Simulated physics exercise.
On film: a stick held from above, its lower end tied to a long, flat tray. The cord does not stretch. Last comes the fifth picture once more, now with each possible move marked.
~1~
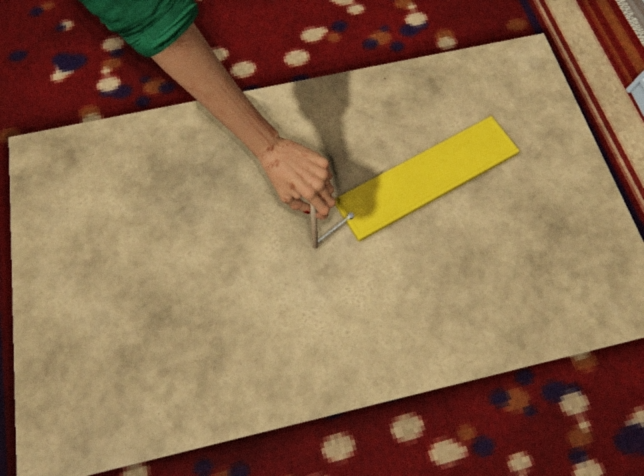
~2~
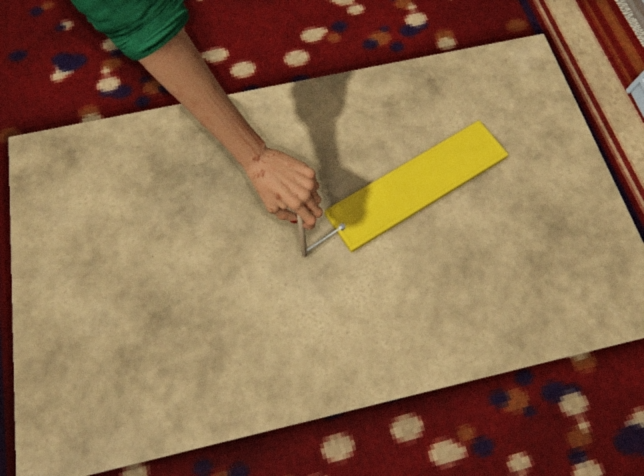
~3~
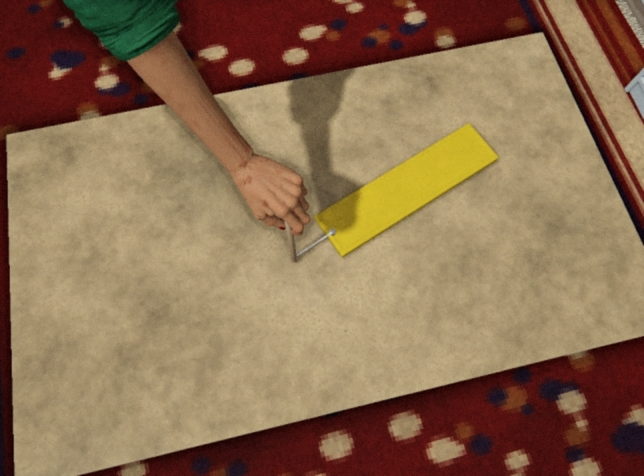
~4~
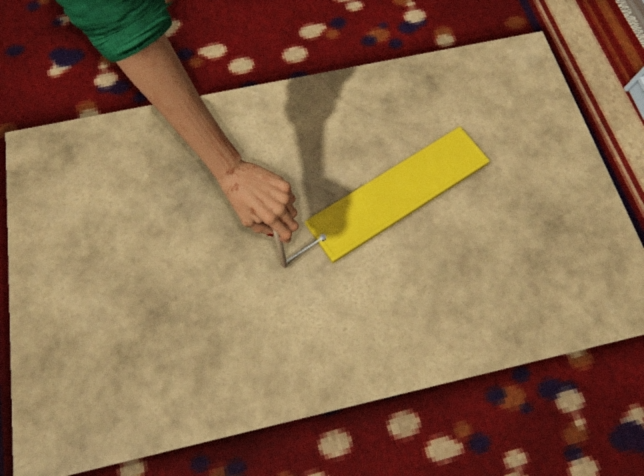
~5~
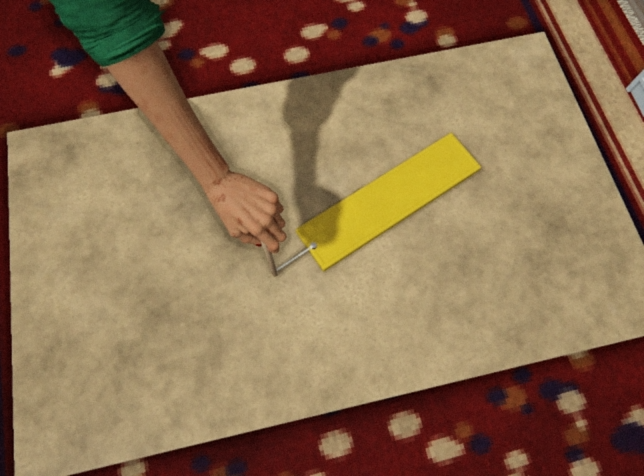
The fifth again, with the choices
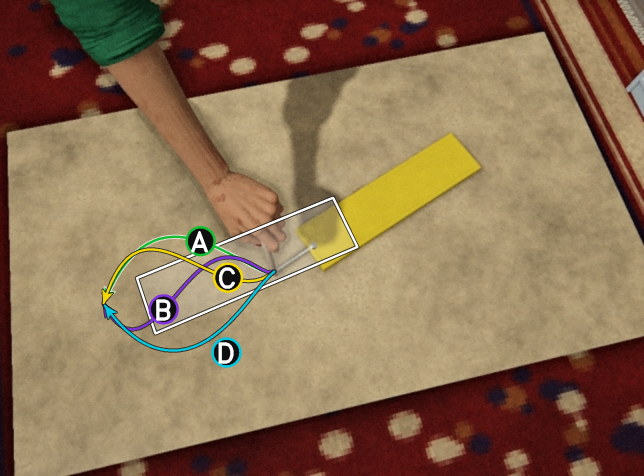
On a mottled beige board laid over a red patterned carpet, a green-sleeved arm held a small stick tied to a long, flat yellow tray and slowly dragged it down and left.
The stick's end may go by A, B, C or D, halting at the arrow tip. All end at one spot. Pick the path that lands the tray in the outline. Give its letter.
The stick should follow B.
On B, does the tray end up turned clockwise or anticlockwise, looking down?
It turns clockwise.
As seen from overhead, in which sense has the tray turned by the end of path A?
On that path, clockwise.
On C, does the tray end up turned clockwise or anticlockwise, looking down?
Clockwise.
On the marked copy, A from (274, 271) via (181, 237) to (104, 302); B from (274, 271) via (183, 287) to (104, 304); C from (274, 271) via (179, 256) to (104, 304); D from (274, 271) via (194, 347) to (105, 306); the outline at (249, 262).
Following B. Soon after the start, foot of the stick (208, 265), middle of the tray (342, 214).
Later, foot of the stick (154, 320), middle of the tray (283, 245).
In the end, foot of the stick (104, 304), middle of the tray (246, 261); it lies in the outline.
As for the rest, A leaves its middle at (239, 239); C leaves its middle at (241, 243); D leaves its middle at (250, 278).
